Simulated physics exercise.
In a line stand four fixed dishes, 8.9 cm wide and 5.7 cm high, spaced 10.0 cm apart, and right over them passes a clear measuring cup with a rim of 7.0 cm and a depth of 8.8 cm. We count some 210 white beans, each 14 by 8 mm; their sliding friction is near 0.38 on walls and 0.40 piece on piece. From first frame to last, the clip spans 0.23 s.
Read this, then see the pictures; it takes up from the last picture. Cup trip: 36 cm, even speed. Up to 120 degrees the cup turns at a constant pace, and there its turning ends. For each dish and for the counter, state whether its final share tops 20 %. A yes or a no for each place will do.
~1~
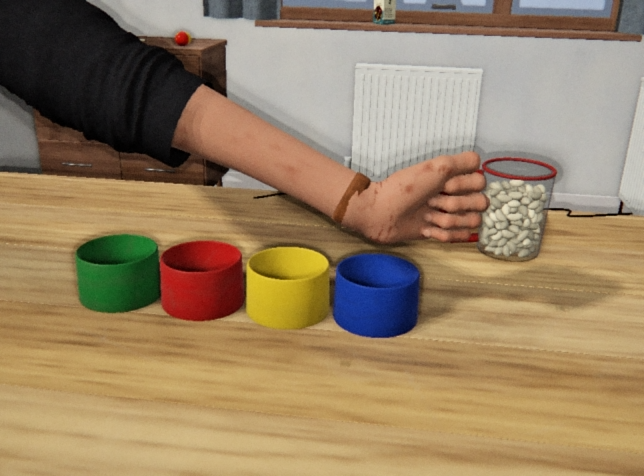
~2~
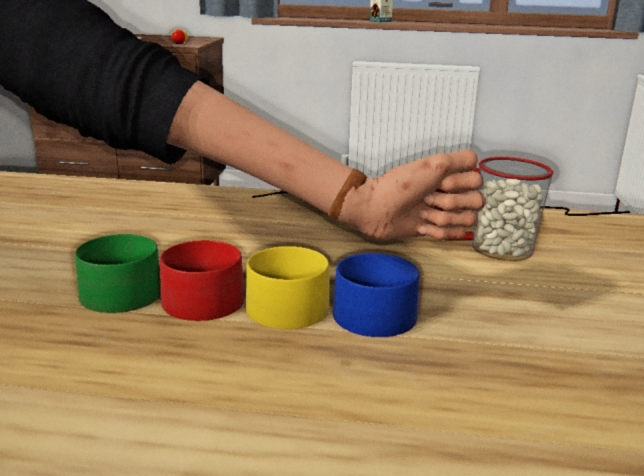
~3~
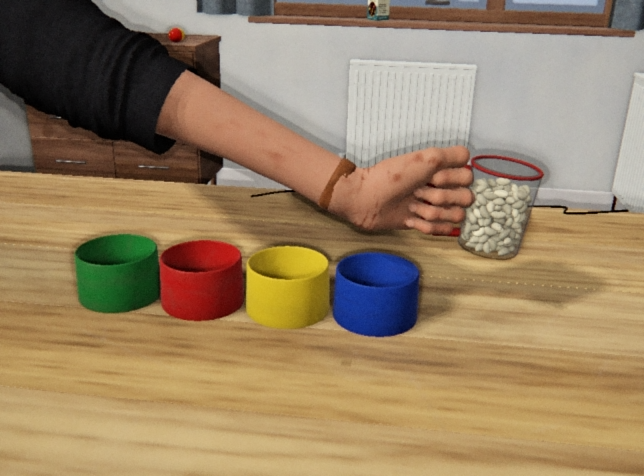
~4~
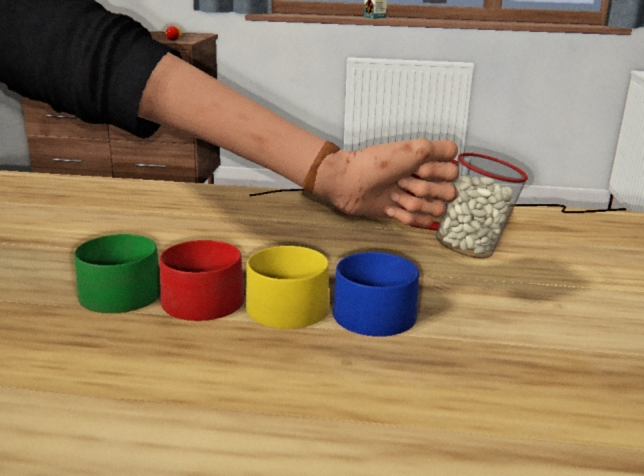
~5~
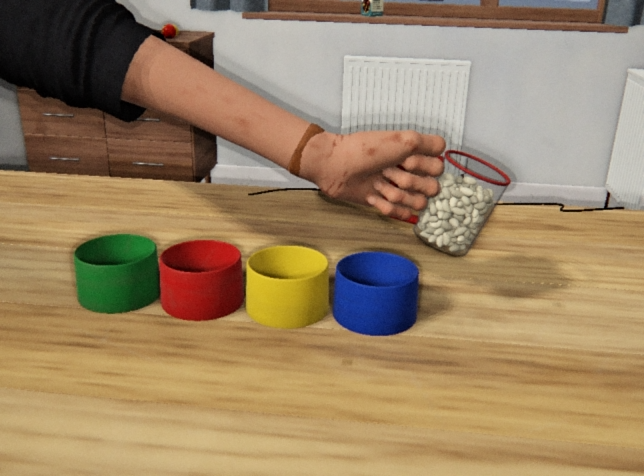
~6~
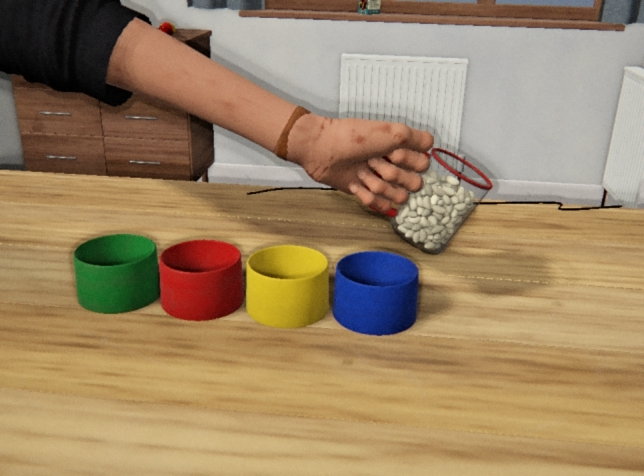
Red - yes; blue - no; green - no; yellow - no; counter - no.
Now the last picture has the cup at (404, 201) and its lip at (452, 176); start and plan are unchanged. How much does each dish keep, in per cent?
Dish by dish: Red 90 percent, blue 0 percent, green 0 percent, yellow 0 percent.
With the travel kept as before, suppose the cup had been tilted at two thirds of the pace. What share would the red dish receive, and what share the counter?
I'd expect red to end at 90 and the counter at 10.
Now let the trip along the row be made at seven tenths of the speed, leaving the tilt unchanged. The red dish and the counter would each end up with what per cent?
Shares: Red 10, counter 10.
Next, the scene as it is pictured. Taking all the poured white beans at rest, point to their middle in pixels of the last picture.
Approximately (214, 287) in the last view.
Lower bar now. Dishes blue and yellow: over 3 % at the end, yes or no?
Checking blue: It falls short; checking yellow: It clears.
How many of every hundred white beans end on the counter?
Roughly 5 in a hundred.
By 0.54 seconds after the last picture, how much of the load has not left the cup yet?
Roughly 90 in a hundred.
Then, 0.33 s after the last picture, tilt 78 degrees; cup holds 100 %.
Then, 0.54 s after the last picture, tilt 111 degrees; cup holds 90 %, yellow 10 %.
Then, 0.87 s after the last picture, tilt 120 degrees; cup holds 35 %, red 50 %, yellow 10 %.
In the end, red 80 %, blue 0 %, green 0 %, yellow 15 %, counter 5 %.
